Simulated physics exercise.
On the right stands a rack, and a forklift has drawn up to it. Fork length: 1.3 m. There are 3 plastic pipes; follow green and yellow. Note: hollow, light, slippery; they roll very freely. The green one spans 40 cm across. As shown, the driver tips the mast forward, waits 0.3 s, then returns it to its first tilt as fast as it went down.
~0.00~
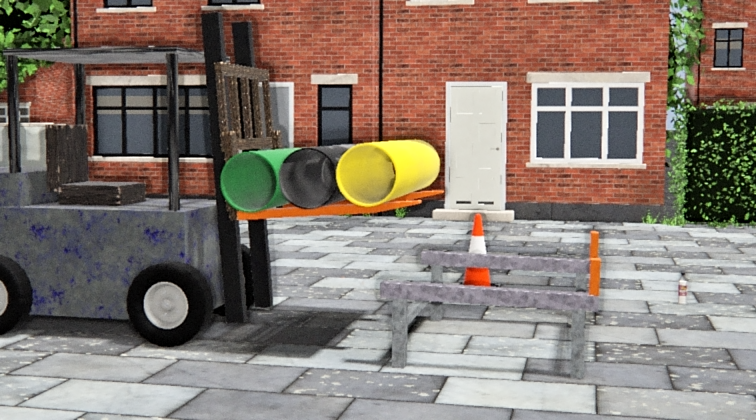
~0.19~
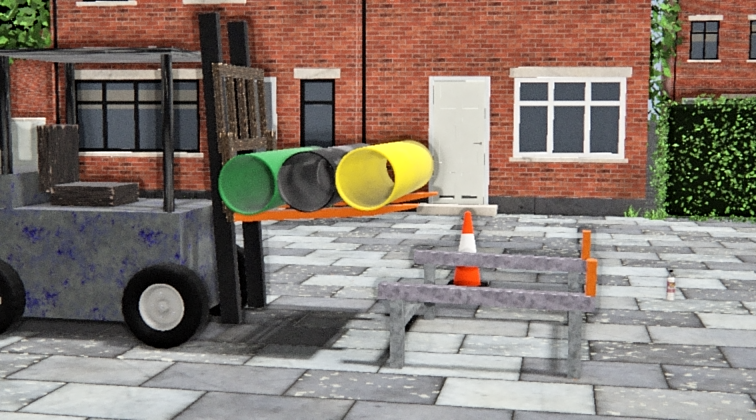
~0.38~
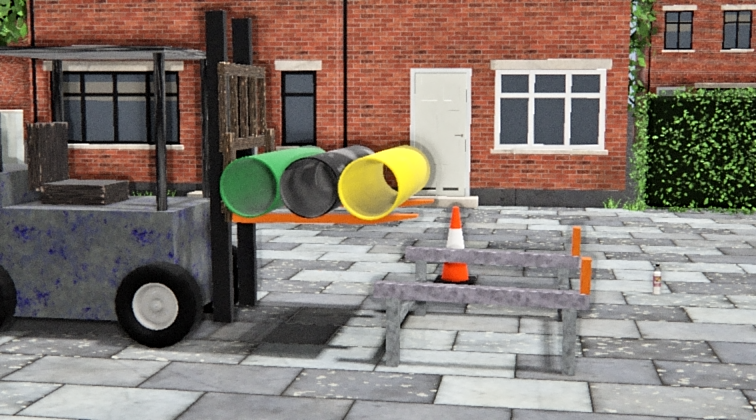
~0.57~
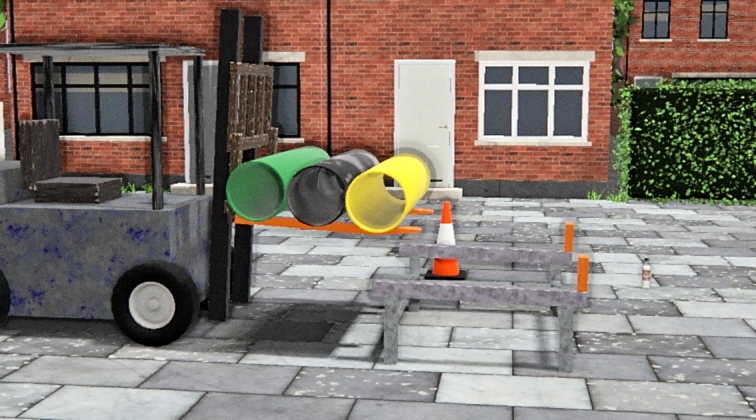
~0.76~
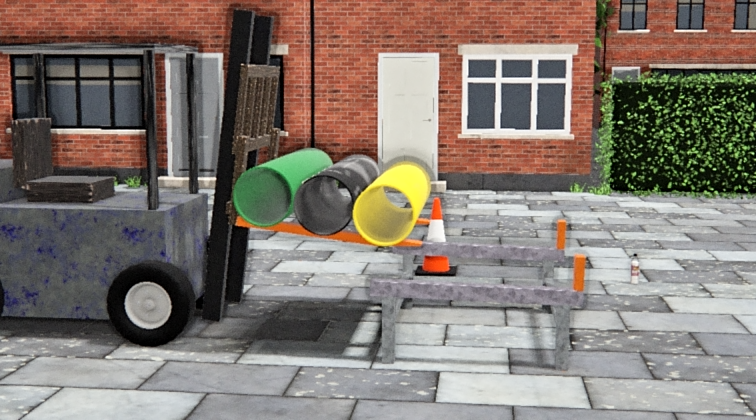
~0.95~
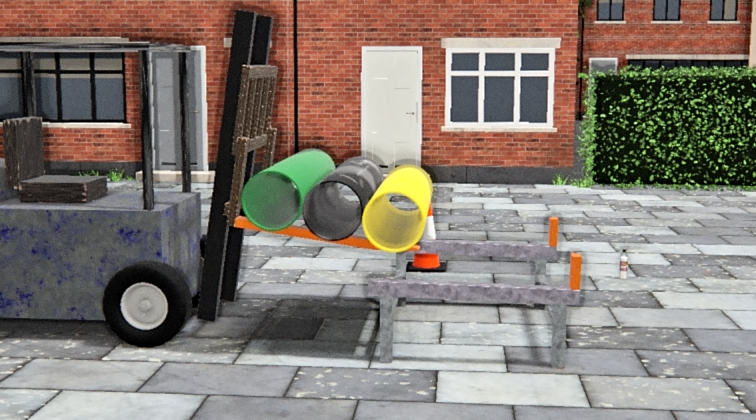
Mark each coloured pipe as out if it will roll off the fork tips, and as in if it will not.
Green out, yellow out.
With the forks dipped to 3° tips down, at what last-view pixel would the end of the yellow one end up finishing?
I'd put it somewhere around (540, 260).
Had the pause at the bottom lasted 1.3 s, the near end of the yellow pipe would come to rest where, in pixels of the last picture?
(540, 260), roughly.
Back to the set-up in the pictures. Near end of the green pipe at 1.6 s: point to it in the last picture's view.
(331, 199), more or less.
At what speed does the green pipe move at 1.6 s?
About 0.8 m/s.
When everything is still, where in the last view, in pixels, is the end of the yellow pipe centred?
It comes to rest around (540, 258).
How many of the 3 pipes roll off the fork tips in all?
3.
By 1.6 s, green is on the forks, 55 cm from the tips, rolling right; yellow is on the rack, 80 cm from the rack's far end, rolling right; 1 off the forks so far.
By 2.4 s, green is on the rack, 105 cm from the rack's far end, rolling right; yellow is on the rack, 25 cm from the rack's far end; 3 off the forks so far.
Finally (2.9 s), green is up on others, 100 cm from the rack's far end; yellow is on the rack, 25 cm from the rack's far end; 3 off the forks so far.
